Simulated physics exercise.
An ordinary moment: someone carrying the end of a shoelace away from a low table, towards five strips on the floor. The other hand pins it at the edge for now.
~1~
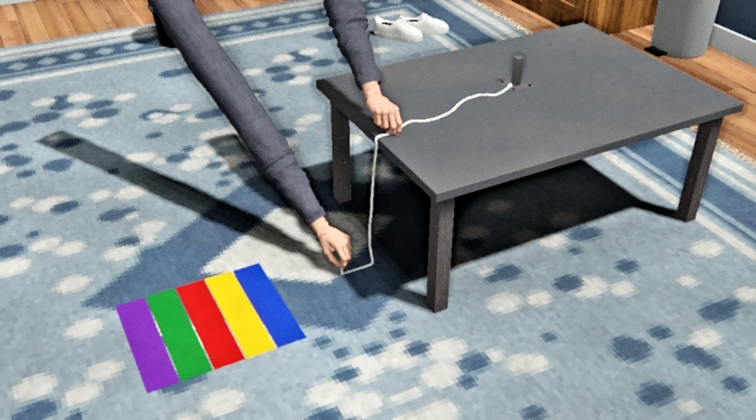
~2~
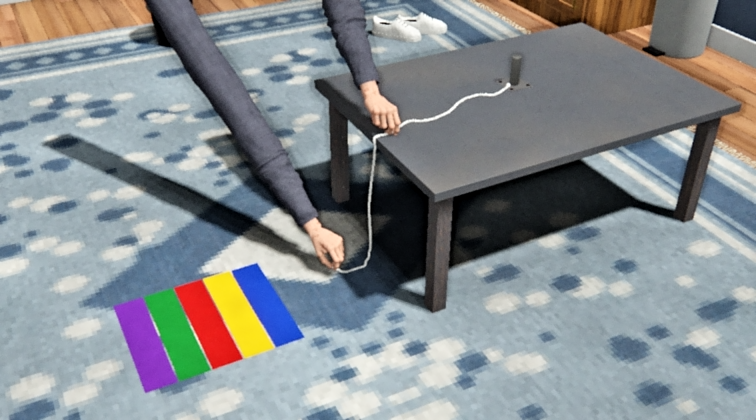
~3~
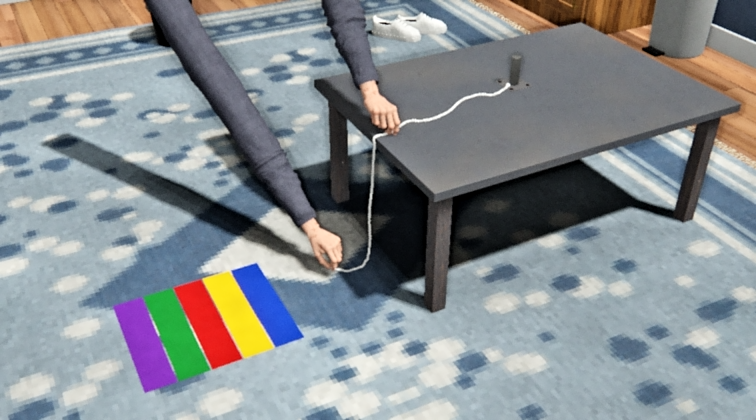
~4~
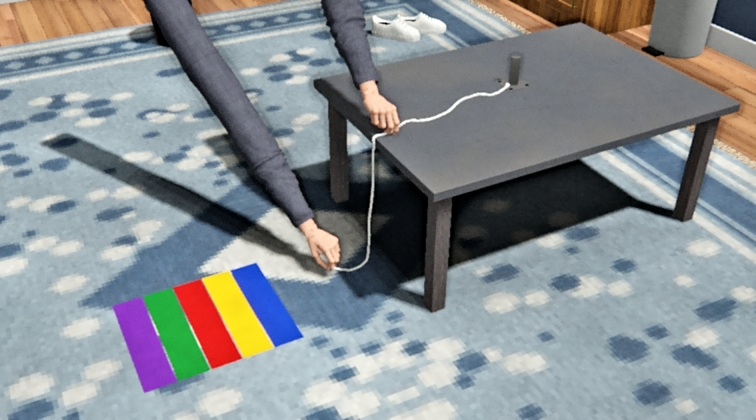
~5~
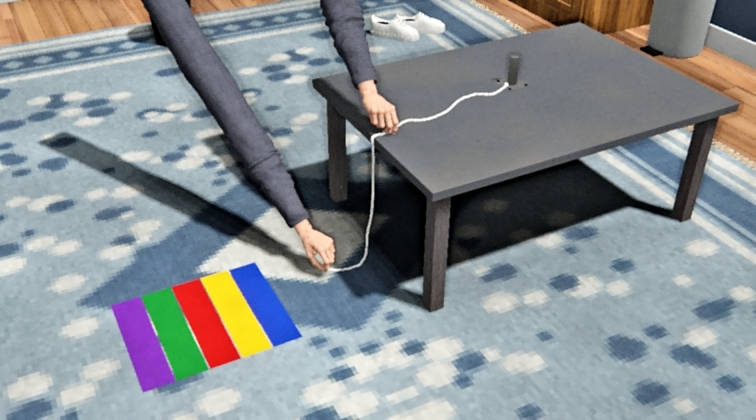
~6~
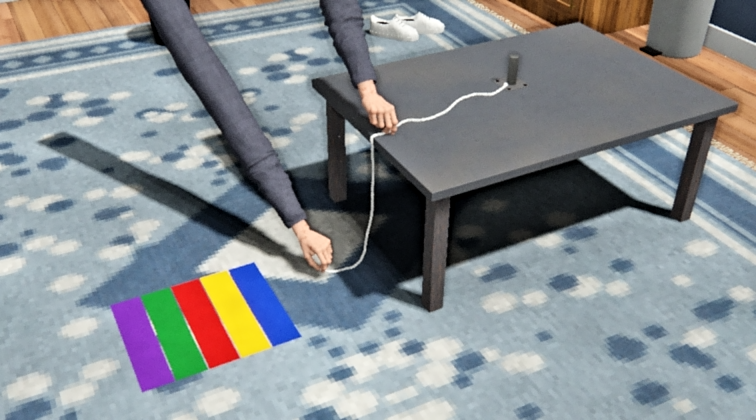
A dark low table stands on a blue and white patterned rug, seen from above at an angle, with wooden flooring and white shoes behind. A white cord runs from a short post on the tabletop over its left edge, near five floor strips, purple, green, red, yellow and blue from left to right. One hand stays at the edge while the lower hand draws the cord's end slightly left, the view barely shifting.
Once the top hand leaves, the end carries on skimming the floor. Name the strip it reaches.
The yellow strip.
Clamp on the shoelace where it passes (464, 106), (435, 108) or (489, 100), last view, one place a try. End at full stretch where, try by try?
Result per try (px, approx.): (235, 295); (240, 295); (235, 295).
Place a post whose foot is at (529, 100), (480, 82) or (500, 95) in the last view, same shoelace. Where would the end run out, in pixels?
Going by the last picture, roughly (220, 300), (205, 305) and (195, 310).
Soon after, end near (289, 279); short of the strips.
After that, end near (252, 291); over blue.
At the stop, end near (230, 298); over yellow. Over yellow.
